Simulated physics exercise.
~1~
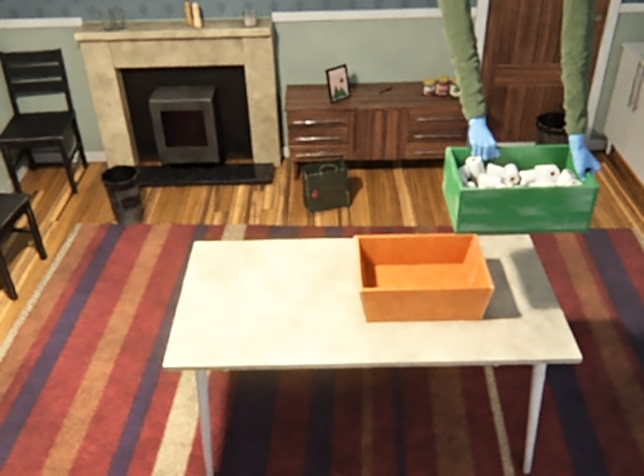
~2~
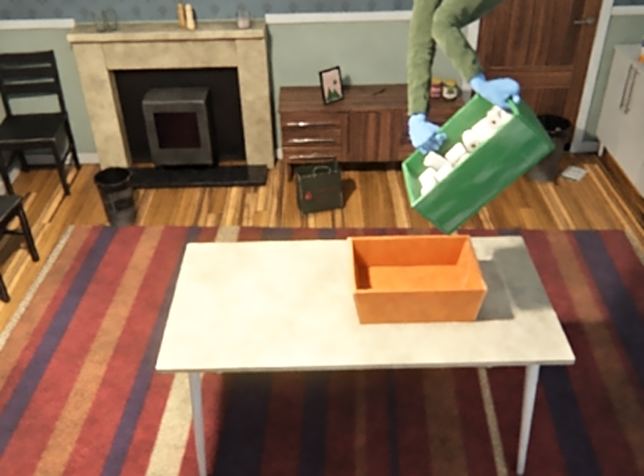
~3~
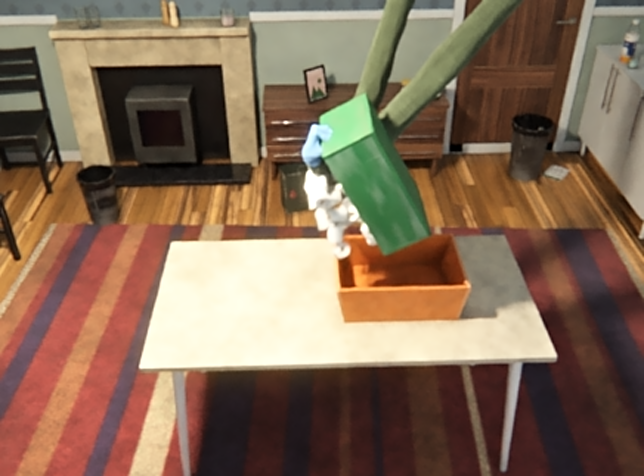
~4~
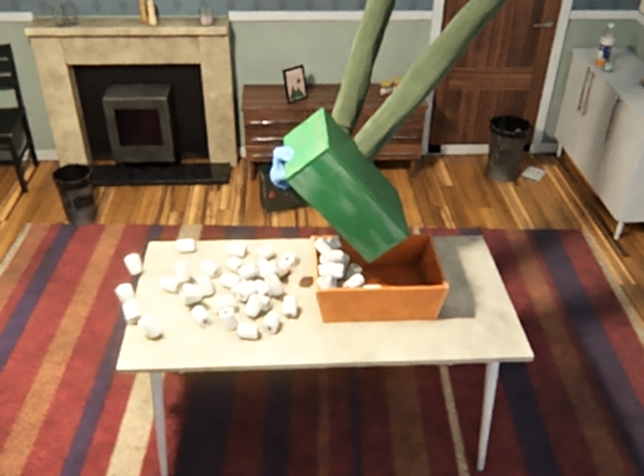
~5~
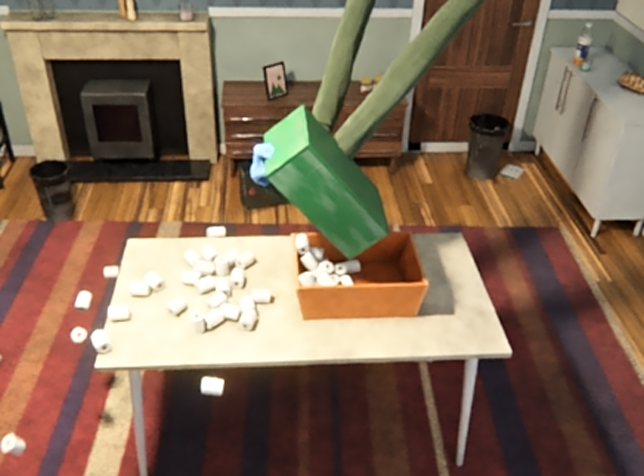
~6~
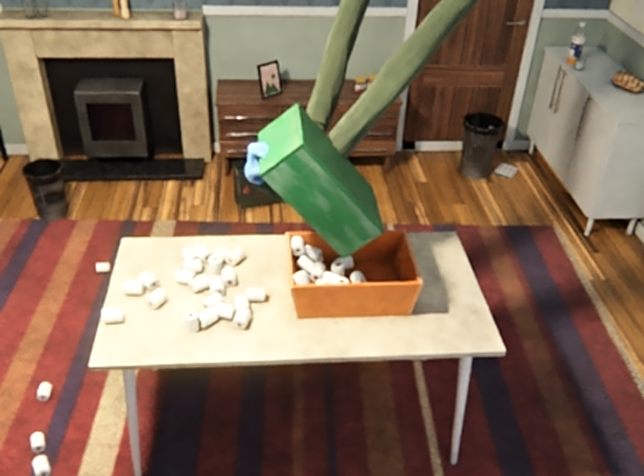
A living room with a striped rug, a fireplace and a wooden sideboard is seen from above and in front of a pale table. An open orange box sits on the table, while blue-gloved hands hold a green tote full of small white rolls beyond its right side. The arms swing the tote left over the box and tip it steeply. The rolls tumble out, some into the box but many across the tabletop to its left. Several drop off the table onto the rug. At the end the tote stays tilted over the partly filled box, with most rolls outside it.
